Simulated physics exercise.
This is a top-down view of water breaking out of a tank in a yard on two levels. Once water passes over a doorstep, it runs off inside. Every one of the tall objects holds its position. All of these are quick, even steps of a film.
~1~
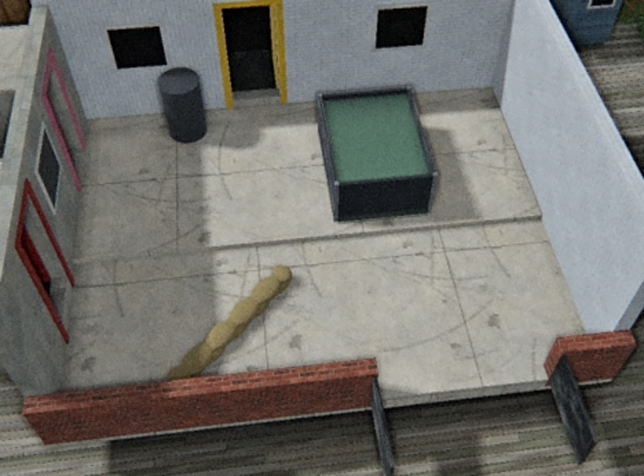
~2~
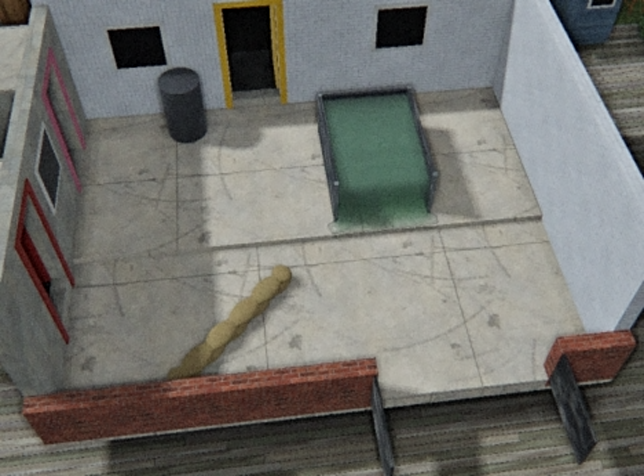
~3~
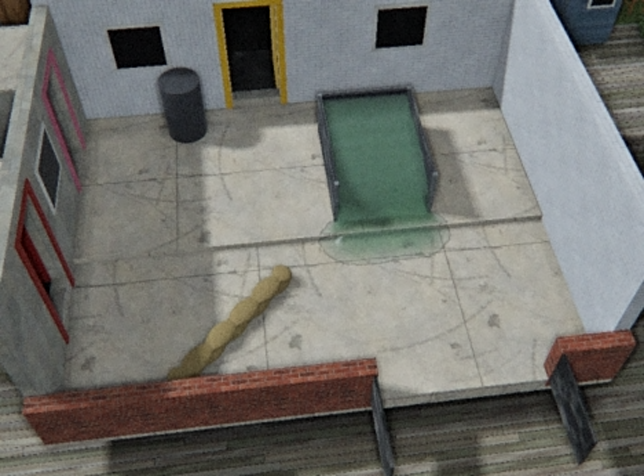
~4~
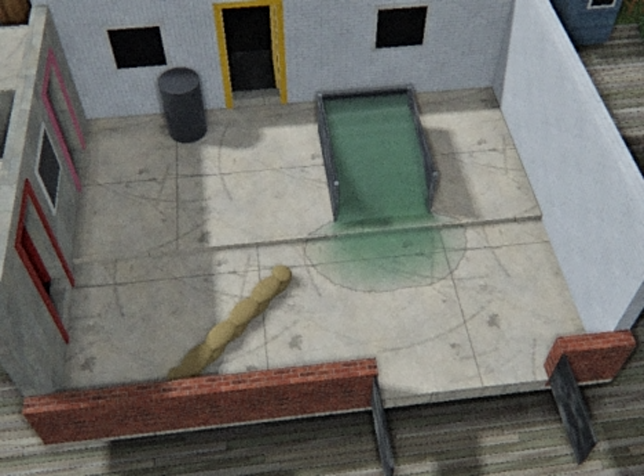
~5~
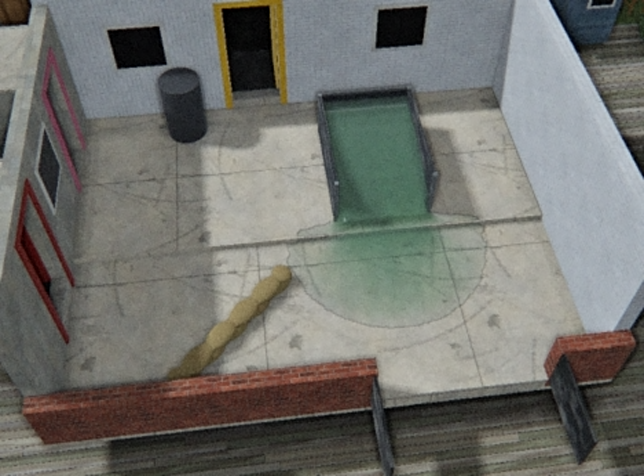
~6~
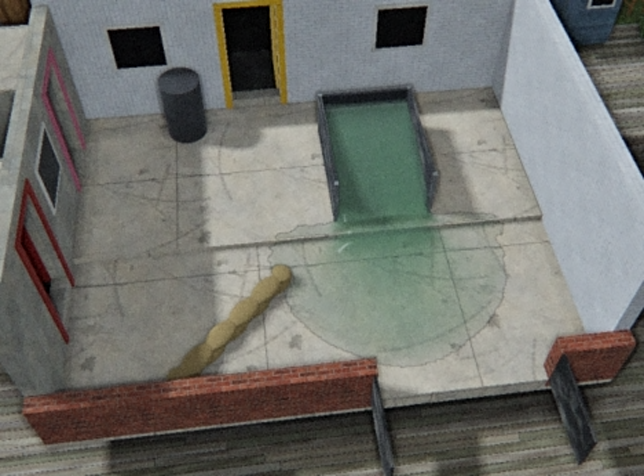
In a walled yard on two levels, the near side of a dark tank opens and green water pours out, crosses the step and spreads in a widening rounded pool over the lower floor, while the barrel and sandbags stay still.
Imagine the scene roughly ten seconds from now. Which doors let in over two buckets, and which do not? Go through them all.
In order: The yellow door counts as not over; the red door counts as not over; the pink door counts as not over.
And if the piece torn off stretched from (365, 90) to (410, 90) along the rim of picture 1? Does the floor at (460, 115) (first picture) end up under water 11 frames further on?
It would be drenched.
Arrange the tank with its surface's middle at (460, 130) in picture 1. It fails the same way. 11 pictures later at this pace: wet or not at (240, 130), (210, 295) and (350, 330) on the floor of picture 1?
Spared, spared, soaked.
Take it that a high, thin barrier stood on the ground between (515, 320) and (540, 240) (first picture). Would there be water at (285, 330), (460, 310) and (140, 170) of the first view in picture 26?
The first is inundated, the second inundated and the third still bare.
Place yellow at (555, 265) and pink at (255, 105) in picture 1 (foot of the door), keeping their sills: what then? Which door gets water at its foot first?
The yellow door.
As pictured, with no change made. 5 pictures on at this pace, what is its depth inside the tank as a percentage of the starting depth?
Roughly 46 percent.
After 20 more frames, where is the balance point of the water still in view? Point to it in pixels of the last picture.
My guess is about (349, 287).
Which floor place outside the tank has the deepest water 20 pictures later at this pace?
I'd point to (205, 378).
A moment on, water covers 30 % of the floor; the yellow door not reached, the red door not reached, the pink door not reached.
Next, water covers 30 % of the floor; the yellow door not reached, the red door not reached, the pink door not reached.
Then, water covers 35 % of the floor; the yellow door not reached, the red door wet at the sill, nothing in, the pink door not reached.
Later, water covers 45 % of the floor; the yellow door not reached, the red door wet at the sill, nothing in, the pink door not reached.
In the end, water covers 50 % of the floor; the yellow door not reached, the red door wet at the sill, nothing in, the pink door not reached.
